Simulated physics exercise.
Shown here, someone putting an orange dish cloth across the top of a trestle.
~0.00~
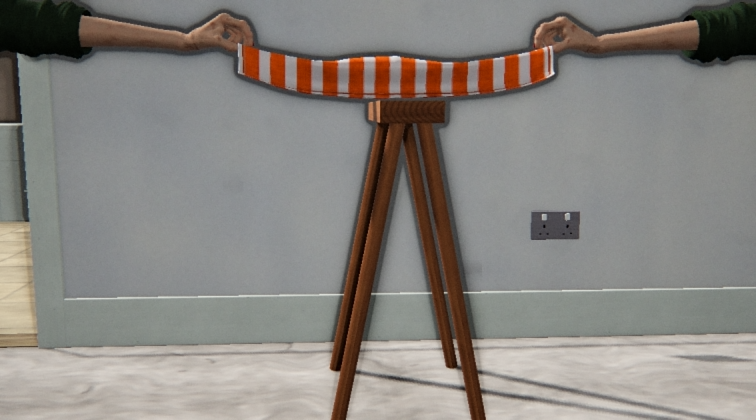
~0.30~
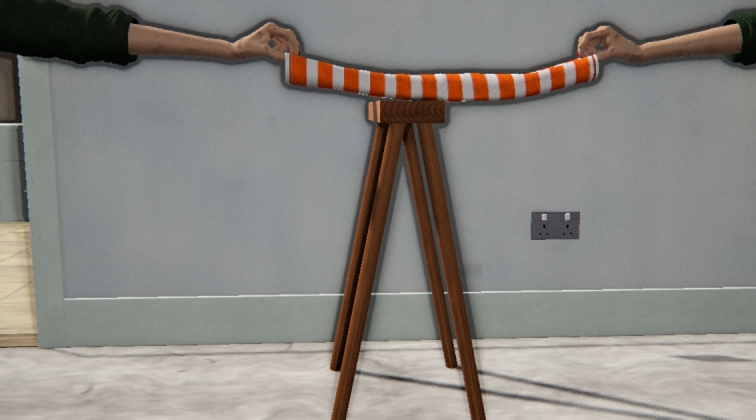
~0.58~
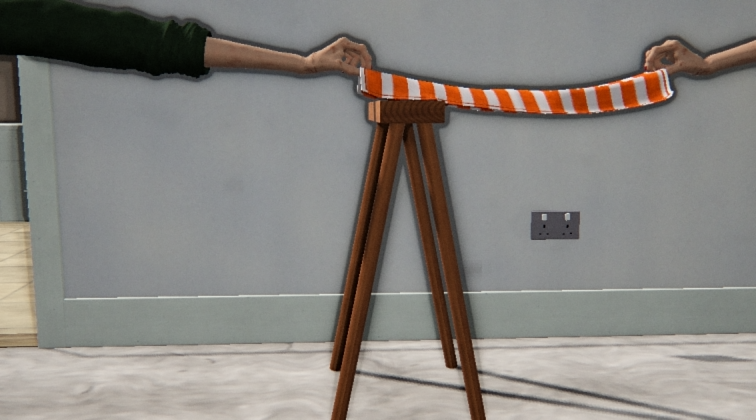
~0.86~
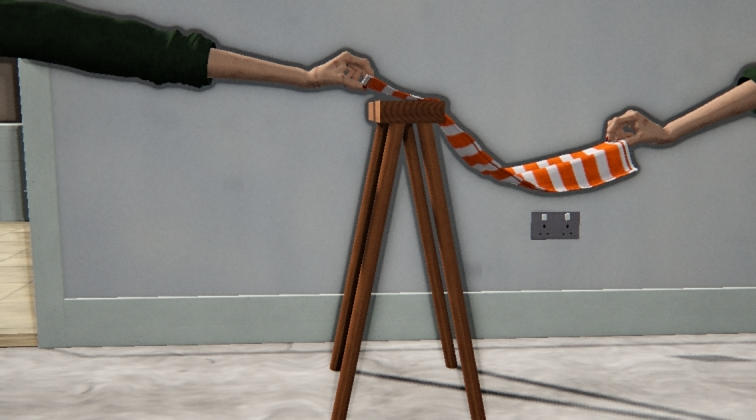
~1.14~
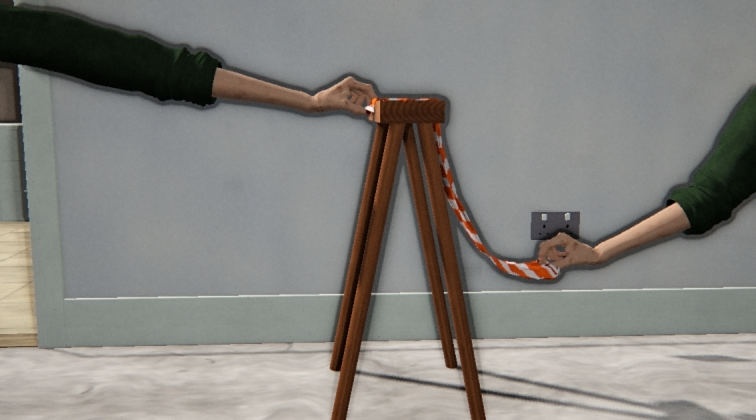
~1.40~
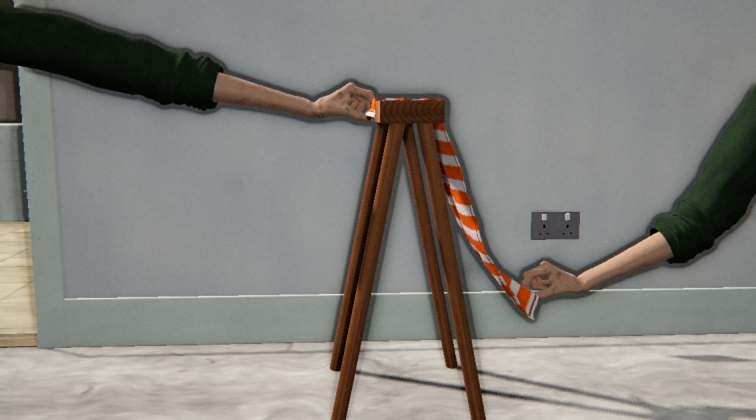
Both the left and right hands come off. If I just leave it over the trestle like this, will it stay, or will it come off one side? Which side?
It'll come off right.
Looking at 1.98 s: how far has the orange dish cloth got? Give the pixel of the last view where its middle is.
Its middle should be near (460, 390).
After 1.70 s, dish cloth clear of the top and falling near (458, 257).
After 1.98 s, dish cloth in a heap on the floor near (460, 390).
In the end, dish cloth in a heap on the floor near (460, 393). The orange dish cloth is pulled rightwards.
